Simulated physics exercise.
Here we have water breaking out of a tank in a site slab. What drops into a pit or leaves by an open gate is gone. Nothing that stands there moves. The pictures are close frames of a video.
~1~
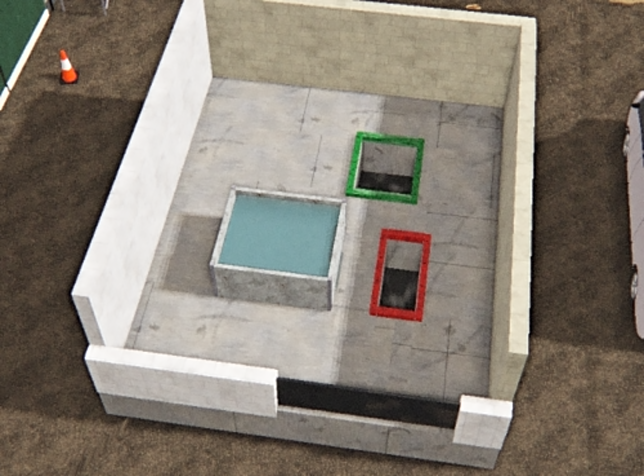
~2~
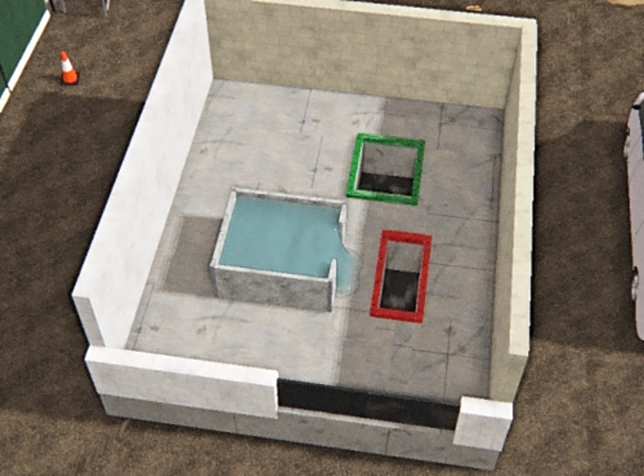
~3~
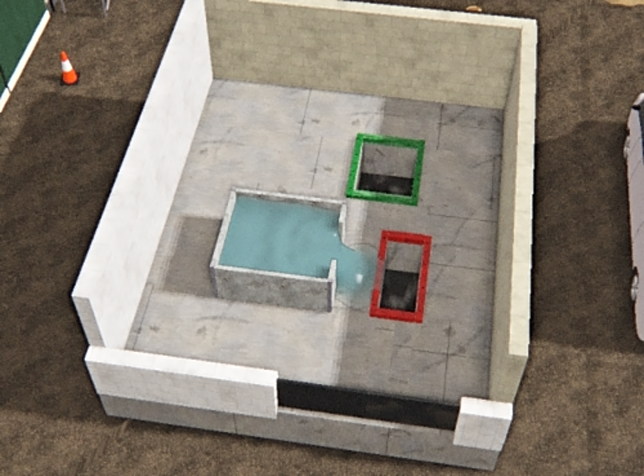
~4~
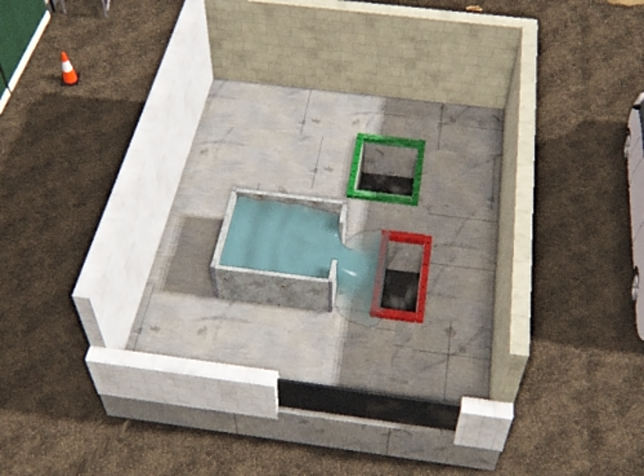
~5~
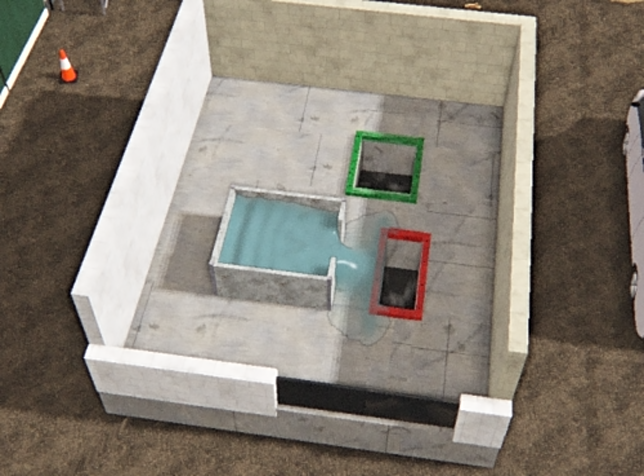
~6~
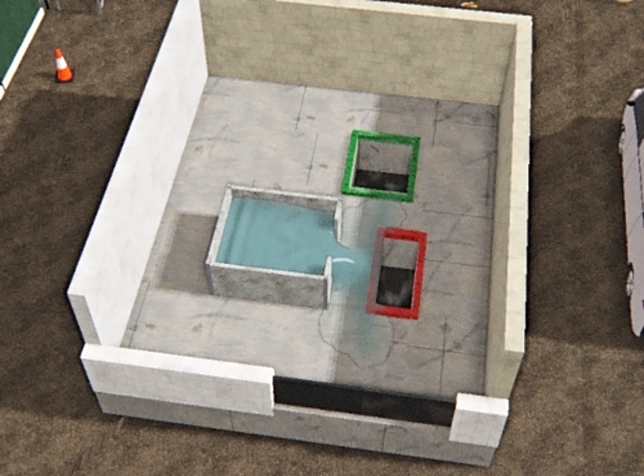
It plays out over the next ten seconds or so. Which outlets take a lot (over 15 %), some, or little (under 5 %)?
The gate takes under 5 %; the green pit takes under 5 %; the red pit takes over 15 %.
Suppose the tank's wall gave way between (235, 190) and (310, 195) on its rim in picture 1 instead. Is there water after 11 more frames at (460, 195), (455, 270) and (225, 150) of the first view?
One after the other: Clear, clear, flooded.
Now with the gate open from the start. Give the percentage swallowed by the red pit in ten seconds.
Roughly, in per cent: Red 55.
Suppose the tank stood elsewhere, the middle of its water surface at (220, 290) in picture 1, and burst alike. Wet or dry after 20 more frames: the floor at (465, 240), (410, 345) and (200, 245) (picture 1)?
One after the other: Awash, under water, clear.
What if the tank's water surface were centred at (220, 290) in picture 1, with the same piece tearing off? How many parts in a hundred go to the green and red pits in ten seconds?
In per cent: Green 0, red 12.
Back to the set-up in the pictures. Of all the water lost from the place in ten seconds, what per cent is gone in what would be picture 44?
About 95 per cent.
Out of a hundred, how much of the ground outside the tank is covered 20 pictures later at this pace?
Roughly 25 per cent.
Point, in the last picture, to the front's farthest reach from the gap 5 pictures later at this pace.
Roughly at (437, 416).
A moment on, water covers 15 % of the floor; the gate 0 %, the green pit 1 %, the red pit 19 %.
Next, water covers 15 % of the floor; the gate 0 %, the green pit 1 %, the red pit 30 %.
Then, water covers 25 % of the floor; the gate 0 %, the green pit 1 %, the red pit 40 %.
Later, water covers 45 % of the floor; the gate 0 %, the green pit 2 %, the red pit 47 %.
In the end, water covers 70 % of the floor; the gate 0 %, the green pit 2 %, the red pit 49 %.
